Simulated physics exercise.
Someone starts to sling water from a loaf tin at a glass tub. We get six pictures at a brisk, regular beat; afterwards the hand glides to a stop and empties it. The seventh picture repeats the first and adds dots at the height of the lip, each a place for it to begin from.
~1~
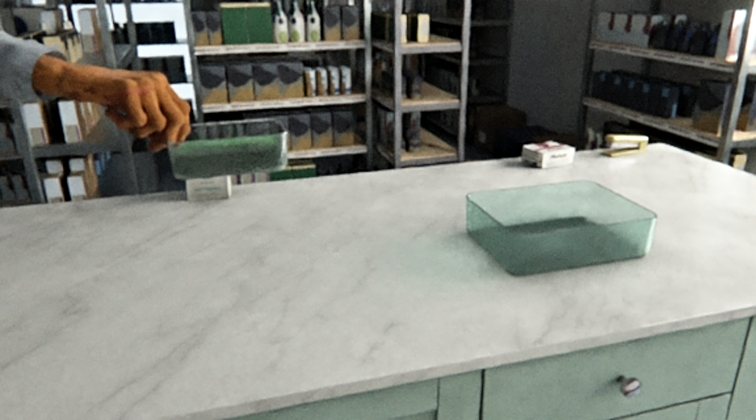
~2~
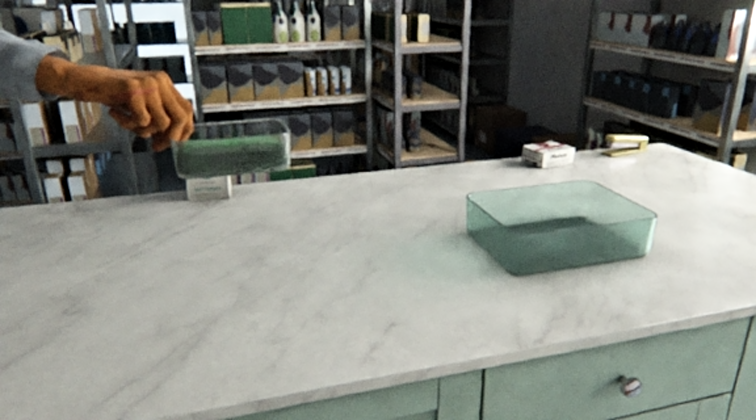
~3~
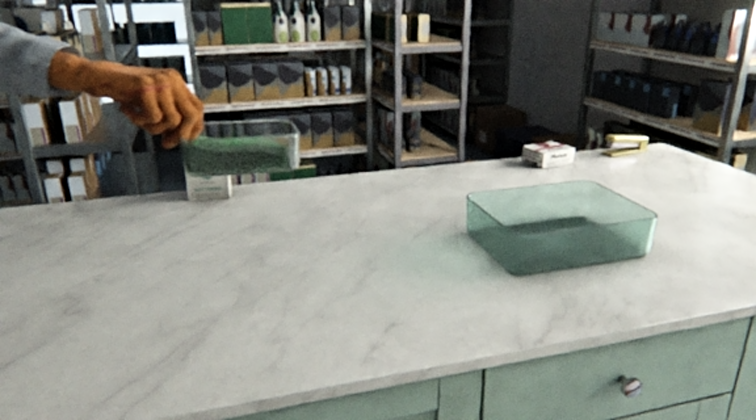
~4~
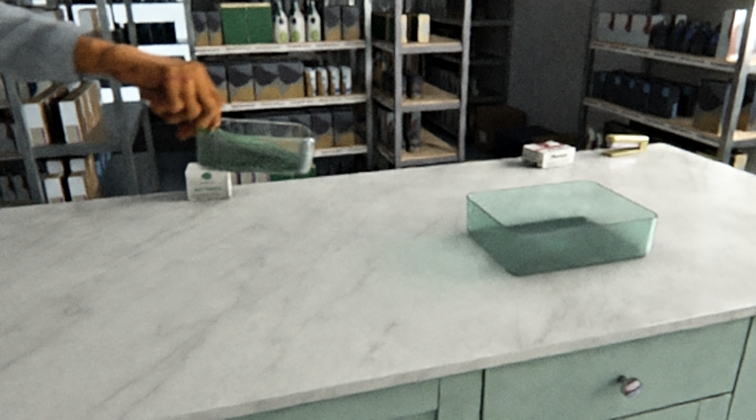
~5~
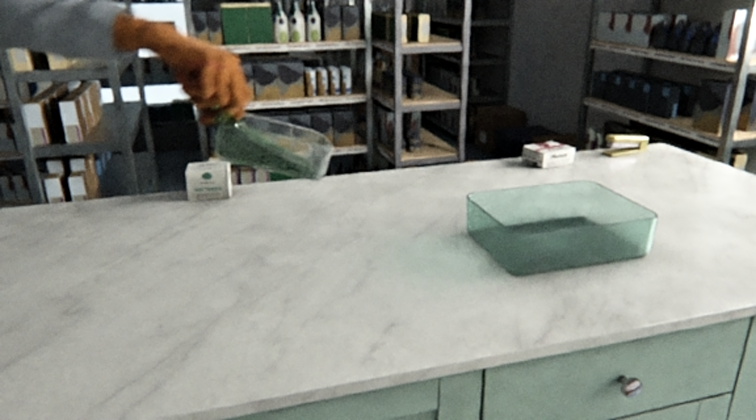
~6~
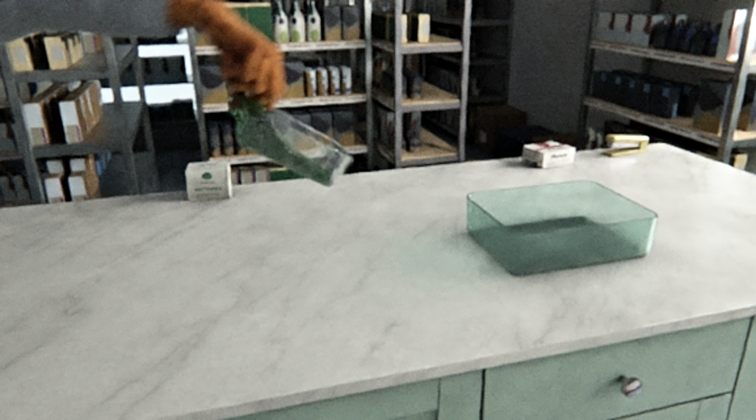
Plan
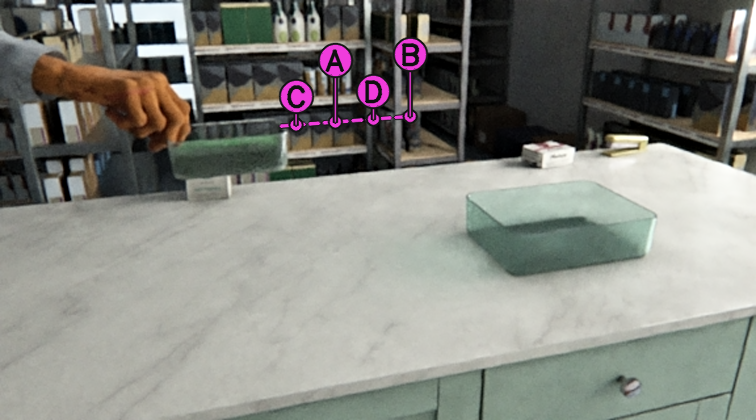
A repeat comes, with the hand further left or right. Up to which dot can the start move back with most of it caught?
Use dot A.
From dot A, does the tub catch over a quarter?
Yes, it does.
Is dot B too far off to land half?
No.
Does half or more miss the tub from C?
Yes, it does.
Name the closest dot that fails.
That is dot C.
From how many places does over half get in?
Three of the four.
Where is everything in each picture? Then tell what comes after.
Upright, lip at (281, 126); tub from (507, 275) to (645, 253); nothing has left yet, in the first picture.
Upright, lip at (284, 125); nothing has left yet, in the second picture.
Upright, lip at (293, 126); nothing has left yet, in the third picture.
Tipped about 8°, lip at (308, 131); water is over the rim, down to (206, 125), in the fourth picture.
Tipped about 19°, lip at (326, 139); water is over the rim, down to (233, 116), in the fifth picture.
Tipped about 32°, lip at (345, 150); water is over the rim, down to (238, 113), in the sixth picture.
On the marked copy, A at (335, 122); B at (410, 116); C at (296, 124); D at (373, 119).
Choosing A, about 72 % lands in the tub, 19 % falls short and 9 % goes beside or beyond.
Choosing B, about 74 % lands in the tub, 6 % falls short and 20 % goes beside or beyond.
Choosing C, about 24 % lands in the tub, 70 % falls short and 6 % goes beside or beyond.
Choosing D, about 73 % lands in the tub, 13 % falls short and 14 % goes beside or beyond.
